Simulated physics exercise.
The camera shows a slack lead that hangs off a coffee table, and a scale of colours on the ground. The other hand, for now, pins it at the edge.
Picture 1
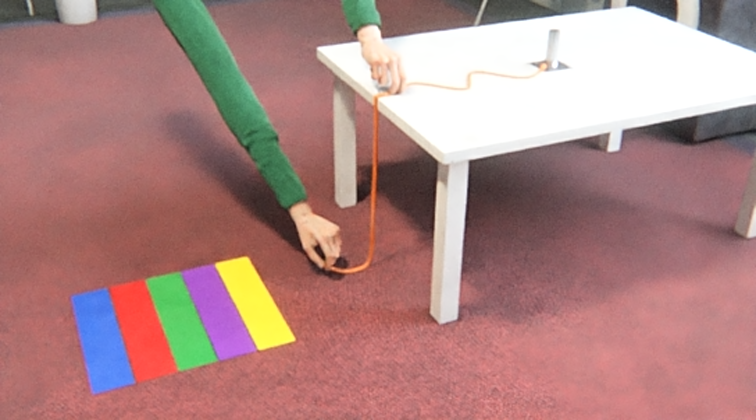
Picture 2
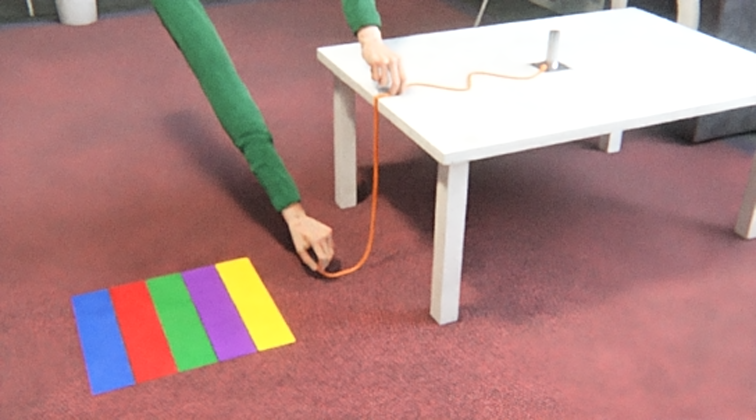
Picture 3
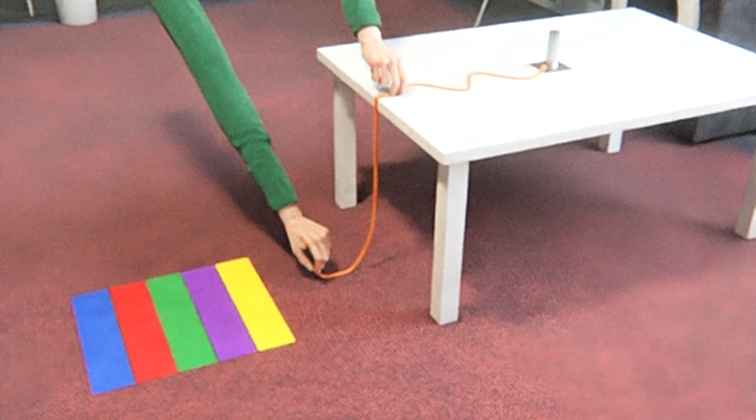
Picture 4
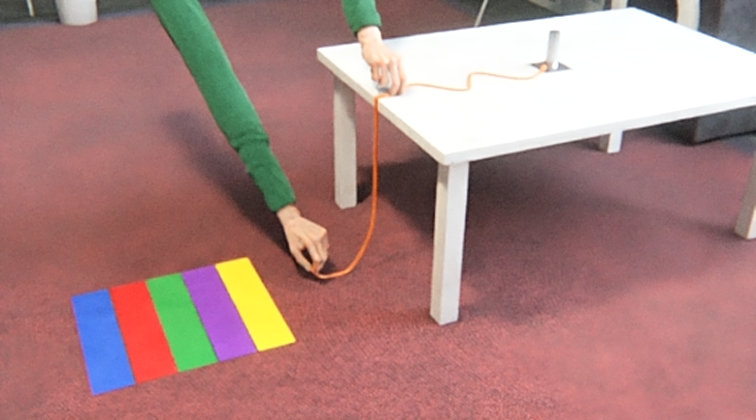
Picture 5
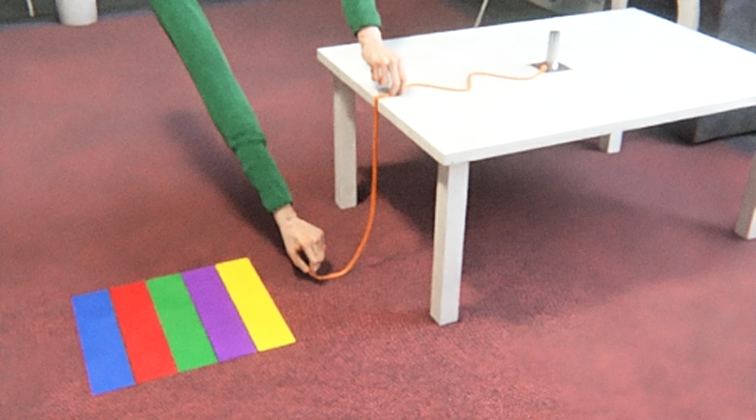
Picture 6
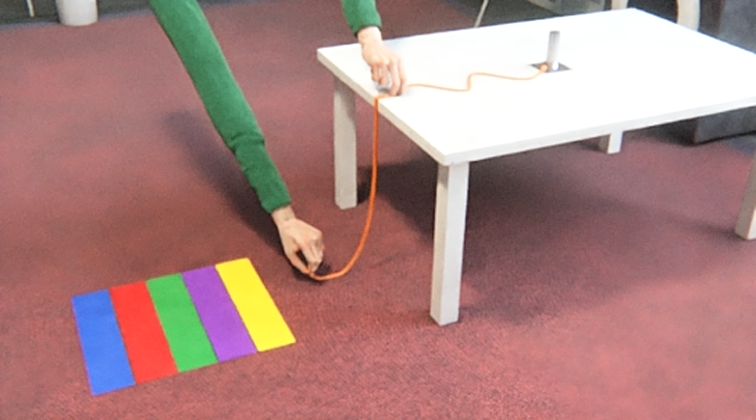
On a dark red carpet beside a white coffee table, one hand pinned an orange lead at the table's edge while the other drew its low end slightly left, near the yellow stripe.
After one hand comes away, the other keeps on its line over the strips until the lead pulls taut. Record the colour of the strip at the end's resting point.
Resting point: Red strip.
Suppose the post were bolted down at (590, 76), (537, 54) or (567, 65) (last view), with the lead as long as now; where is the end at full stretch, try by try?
Try by try: (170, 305), (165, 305) and (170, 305).
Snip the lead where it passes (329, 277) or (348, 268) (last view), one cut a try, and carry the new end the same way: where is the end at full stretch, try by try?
In order, around (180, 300) and (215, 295).
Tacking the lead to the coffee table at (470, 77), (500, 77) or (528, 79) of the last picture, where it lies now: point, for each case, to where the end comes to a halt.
Try 1: (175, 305); try 2: (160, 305); try 3: (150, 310).
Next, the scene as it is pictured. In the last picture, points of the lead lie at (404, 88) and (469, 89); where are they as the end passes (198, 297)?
Mark one about (372, 119), mark two about (424, 88).
Soon after, end near (198, 297); over purple.
After that, end near (162, 305); over green.
At the stop, end near (141, 310); over red. The red one.
